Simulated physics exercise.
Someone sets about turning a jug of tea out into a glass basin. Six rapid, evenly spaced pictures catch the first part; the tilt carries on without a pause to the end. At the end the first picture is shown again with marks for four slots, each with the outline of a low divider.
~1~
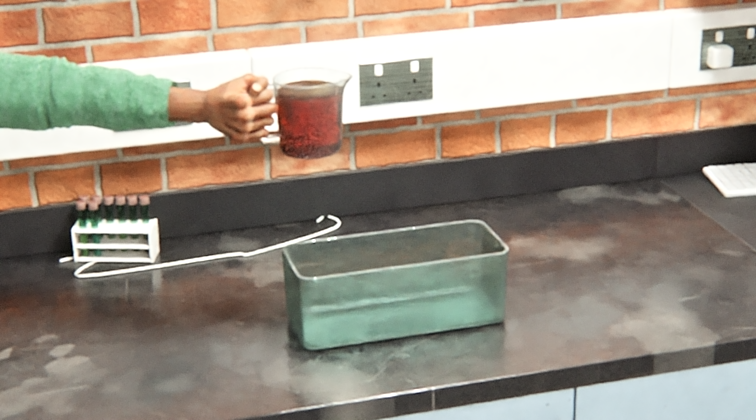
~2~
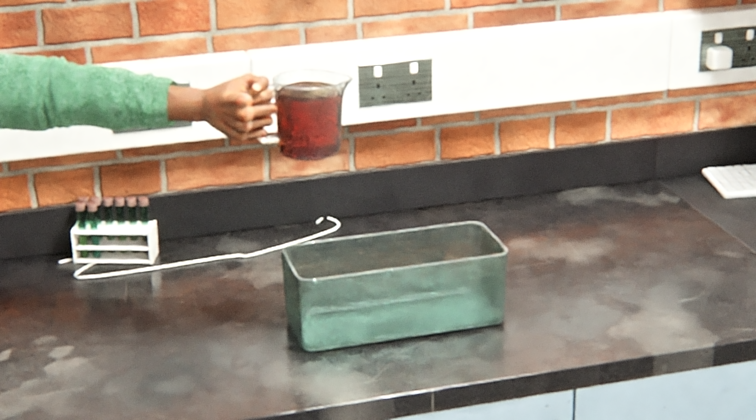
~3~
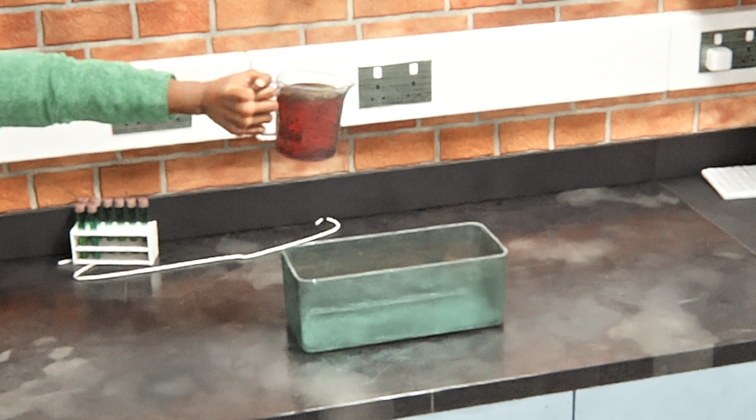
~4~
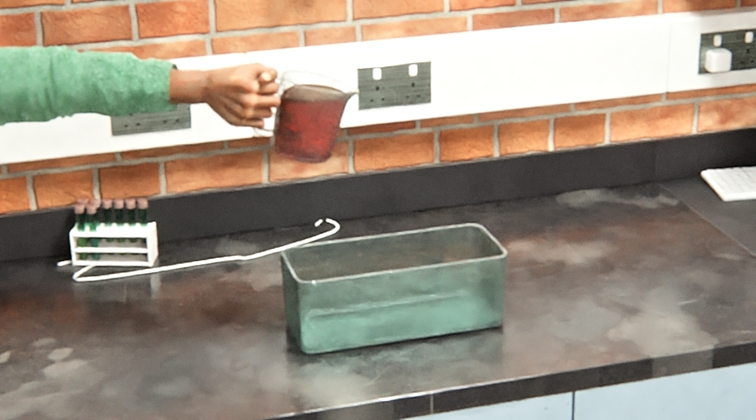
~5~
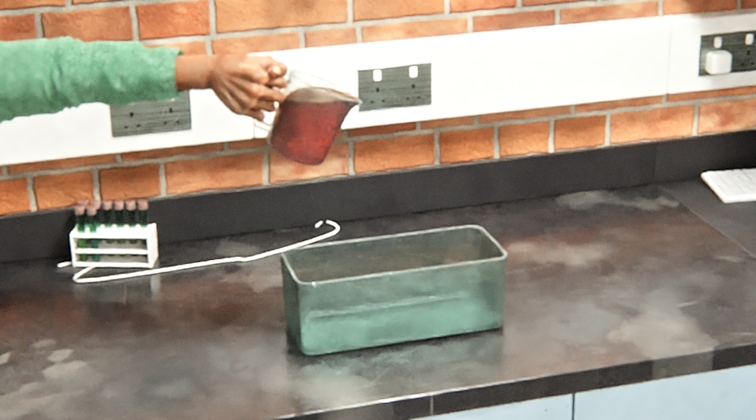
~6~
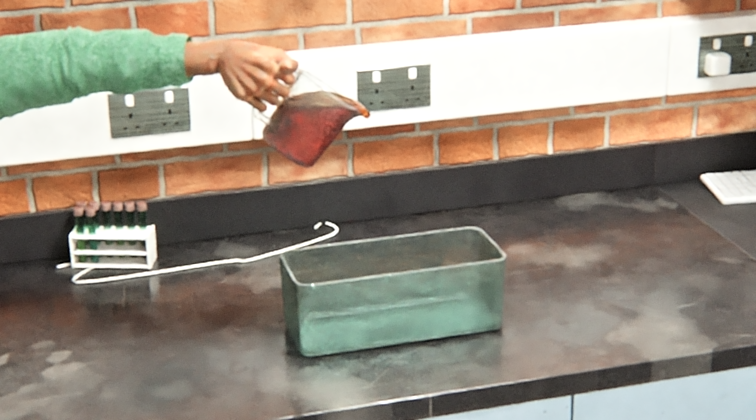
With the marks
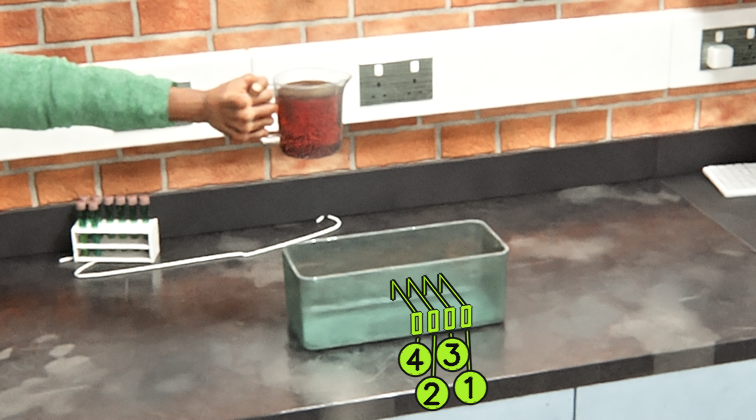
A hand holds a jug of tea above a glass basin and tilts it rightward until tea reaches the lip.
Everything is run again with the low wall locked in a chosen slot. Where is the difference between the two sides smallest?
Best: 2.
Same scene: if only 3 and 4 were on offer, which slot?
4 it is.
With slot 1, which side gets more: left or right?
More ends on the left.
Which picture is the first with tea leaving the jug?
In picture 6.
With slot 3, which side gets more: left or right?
The left one.
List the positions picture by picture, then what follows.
The first frame shows upright, lip at (351, 75); basin from (302, 348) to (504, 319); nothing has left yet.
The second frame shows upright, lip at (351, 78); nothing has left yet.
The third frame shows tipped about 7°, lip at (354, 83); nothing has left yet.
The fourth frame shows tipped about 15°, lip at (357, 90); nothing has left yet.
The fifth frame shows tipped about 26°, lip at (361, 101); nothing has left yet.
The sixth frame shows tipped about 38°, lip at (361, 114); tea is over the lip, down to (365, 116).
On the marked copy, 1 at (467, 331); 2 at (434, 335); 3 at (450, 333); 4 at (418, 338).
If 1 is chosen, about 82 % ends left of the wall and 14 % right of it; 4 % is lost outside.
If 2 is chosen, about 55 % ends left of the wall and 42 % right of it.
If 3 is chosen, about 86 % ends left of the wall and 7 % right of it; 7 % is lost outside.
If 4 is chosen, about 19 % ends left of the wall and 79 % right of it.
